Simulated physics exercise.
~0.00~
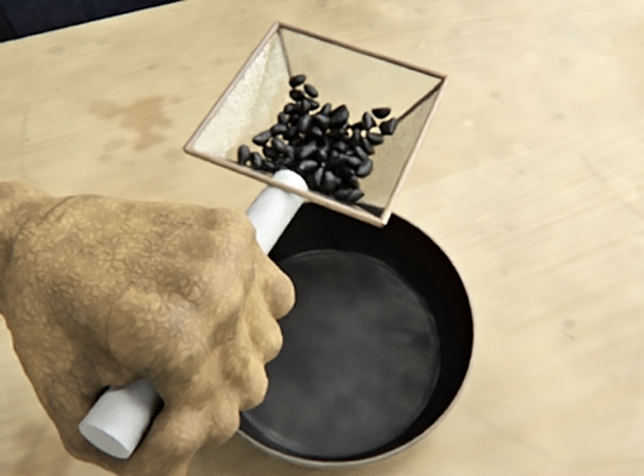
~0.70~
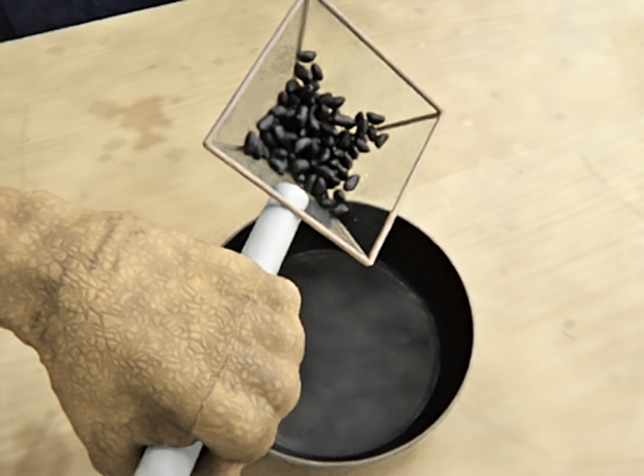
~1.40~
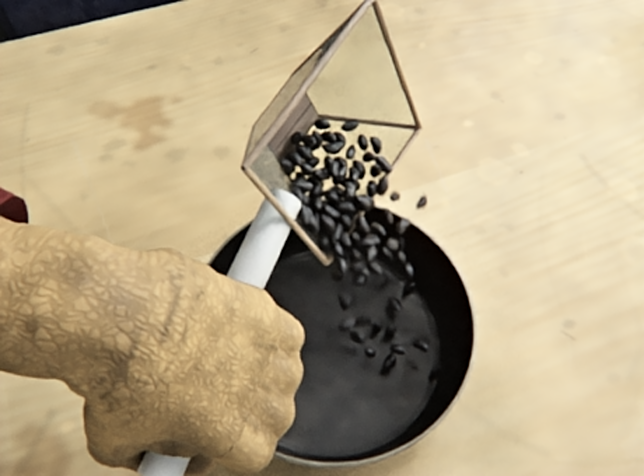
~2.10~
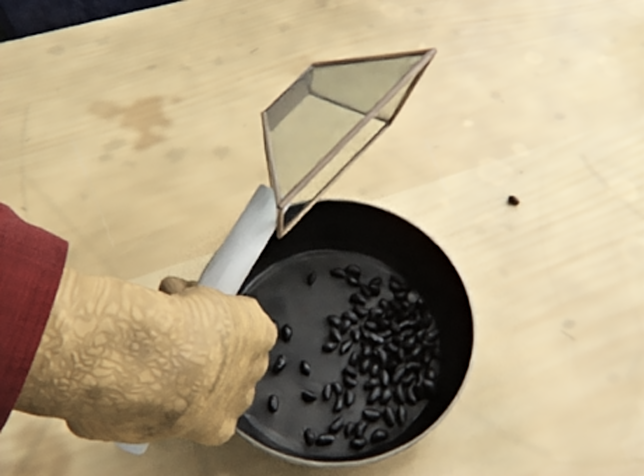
A clear, square-mouthed scoop with brown edges and a white handle, full of black beans, is gripped by a wrinkled hand above a dark round pan on a pale wooden table, seen from above at an angle. The hand turns the scoop steadily, and at first the beans stay inside. As it tips further, they slide over the lower edge and tumble into the pan in a dense stream, with one straying to the right. By the end the scoop is tipped over and empty, the beans lie scattered across the pan, and a single dark bean rests on the table.
